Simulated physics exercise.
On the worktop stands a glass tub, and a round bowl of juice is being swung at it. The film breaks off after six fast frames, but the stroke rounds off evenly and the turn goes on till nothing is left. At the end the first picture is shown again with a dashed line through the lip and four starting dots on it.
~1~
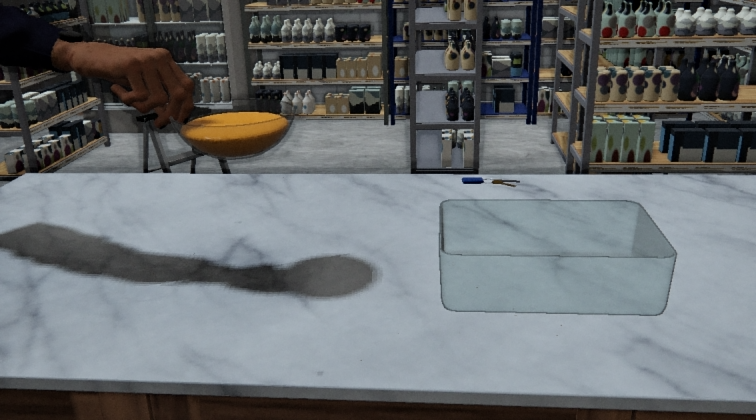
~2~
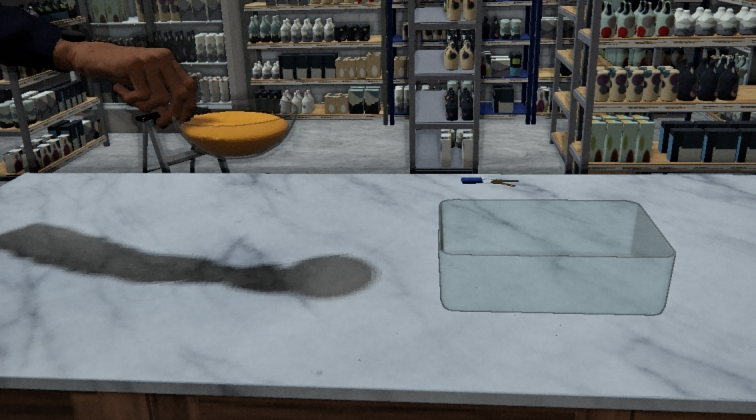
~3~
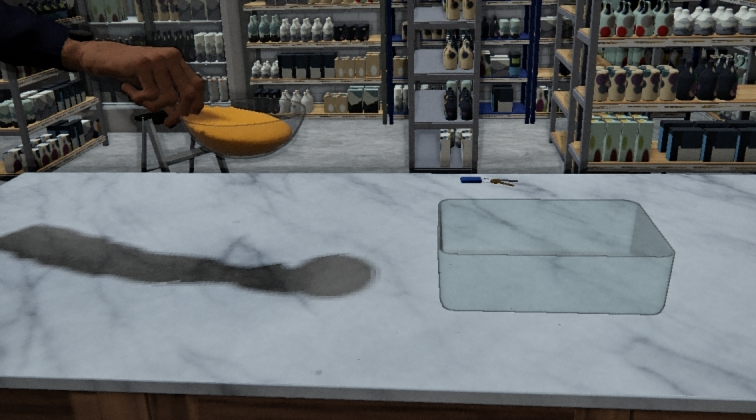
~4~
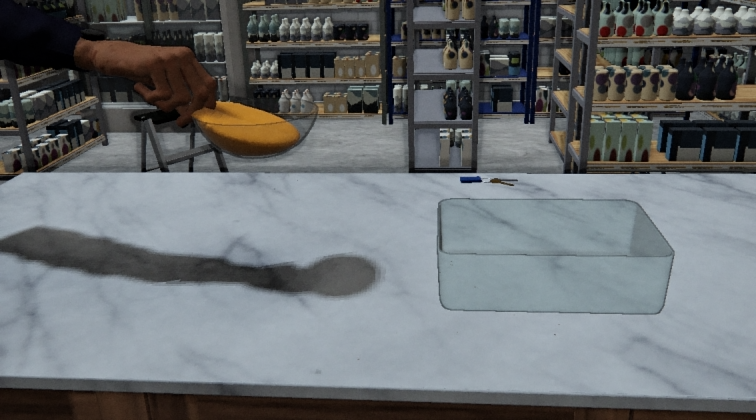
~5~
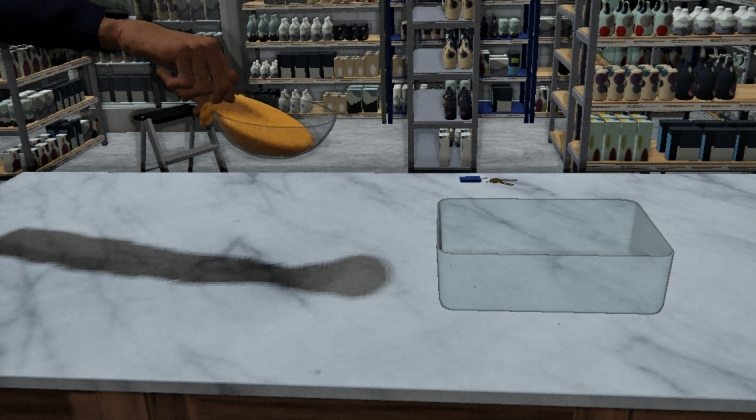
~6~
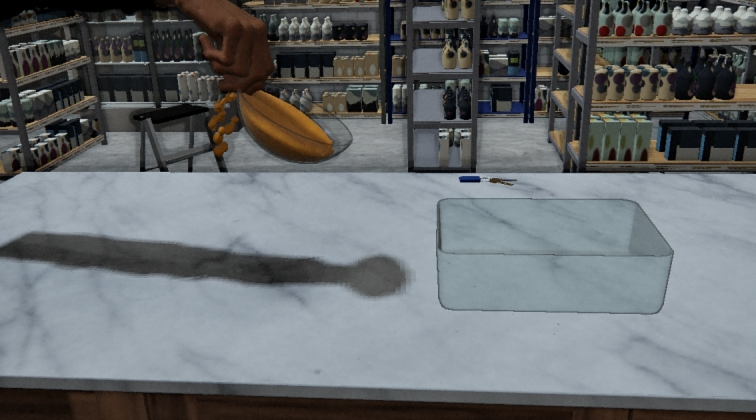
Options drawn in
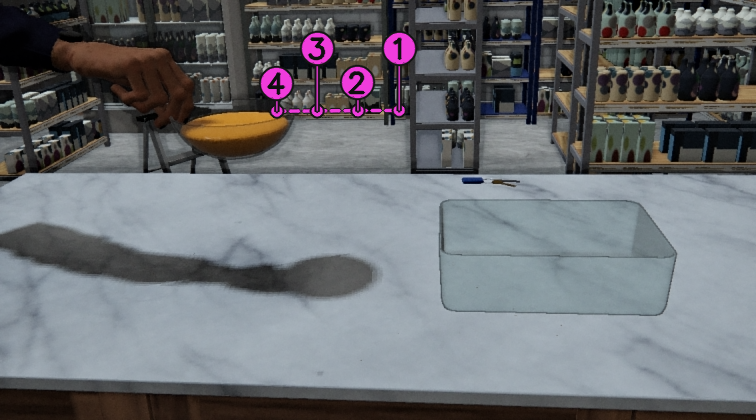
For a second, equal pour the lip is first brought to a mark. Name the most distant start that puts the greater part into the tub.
Take 2.
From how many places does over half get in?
Two of the four.
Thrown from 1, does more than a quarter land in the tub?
Yes, it does.
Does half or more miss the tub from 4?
Yes, it does.
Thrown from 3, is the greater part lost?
Yes, it does.
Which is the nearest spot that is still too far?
3.
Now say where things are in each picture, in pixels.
The first frame shows upright, lip at (292, 111); tub from (441, 307) to (665, 312); nothing has left yet.
The second frame shows upright, lip at (295, 110); nothing has left yet.
The third frame shows upright, lip at (303, 110); nothing has left yet.
The fourth frame shows upright, lip at (315, 110); juice is over the rim, down to (215, 111).
The fifth frame shows tipped about 8°, lip at (334, 118); juice is over the rim, down to (208, 121).
The sixth frame shows tipped about 29°, lip at (351, 140); juice is over the rim, down to (221, 152).
On the marked copy, 1 at (399, 110); 2 at (357, 110); 3 at (317, 110); 4 at (276, 111).
With 1, about 81 % lands in the tub, 7 % falls short and 12 % goes beside or beyond.
With 2, about 71 % lands in the tub, 20 % falls short and 8 % goes beside or beyond.
With 3, about 16 % lands in the tub, 80 % falls short and 3 % goes beside or beyond.
With 4, about 0 % lands in the tub, 99 % falls short.
